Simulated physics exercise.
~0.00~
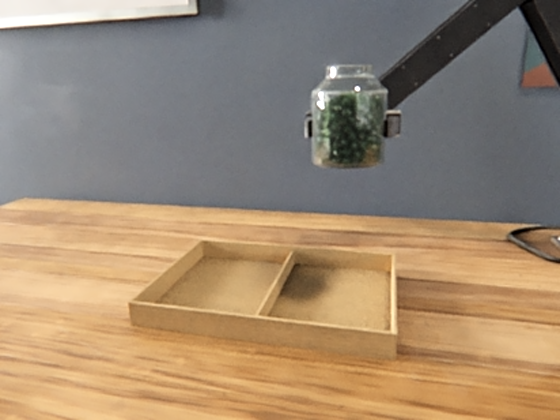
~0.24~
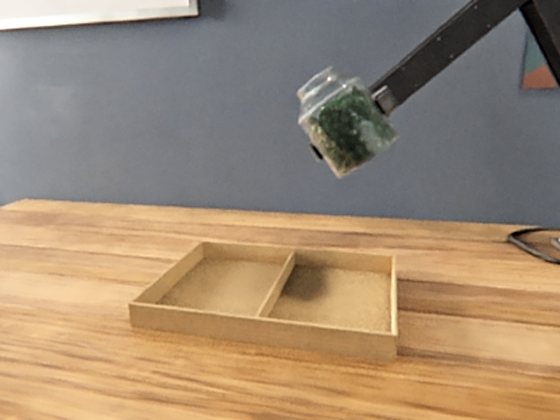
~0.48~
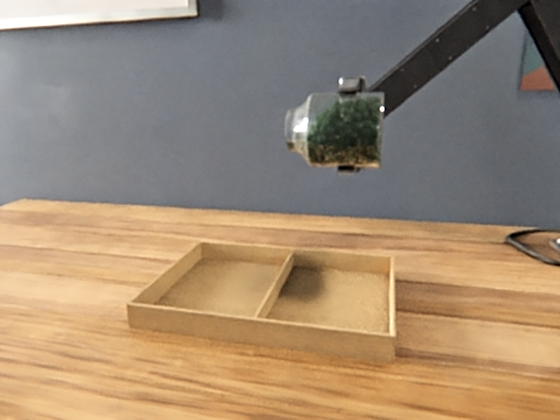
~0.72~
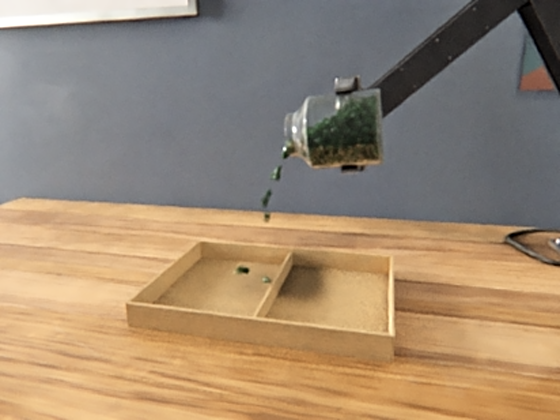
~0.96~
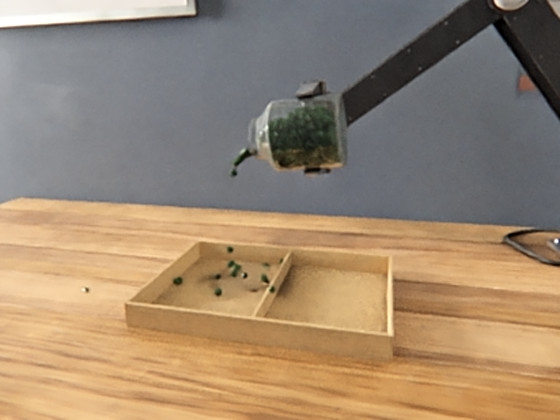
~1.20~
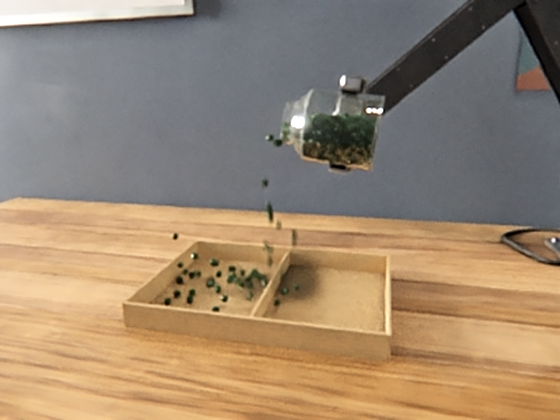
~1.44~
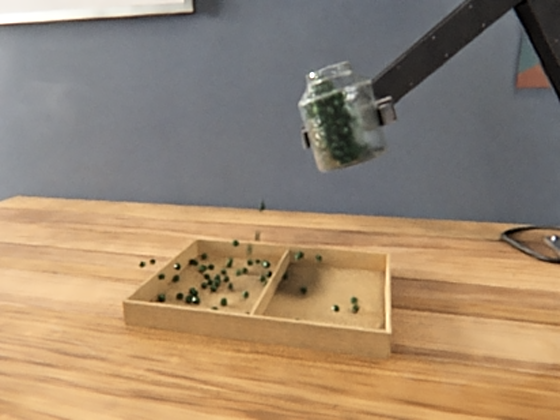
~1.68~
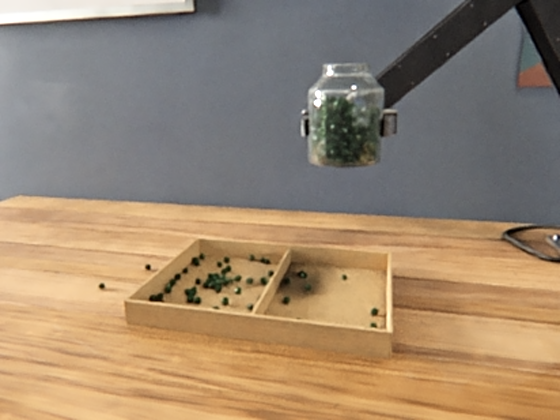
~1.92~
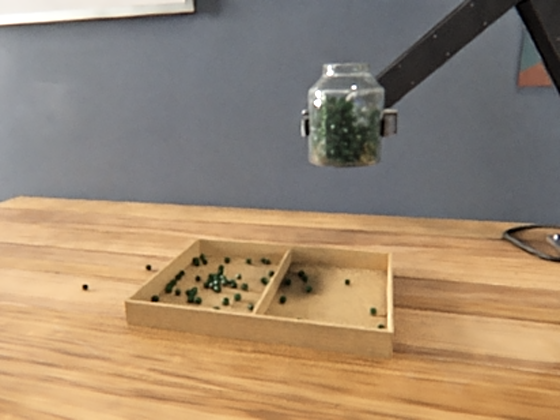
On a wooden table, a robot arm tips a jar of green beads, scattering some into a divided tray, then rights it.
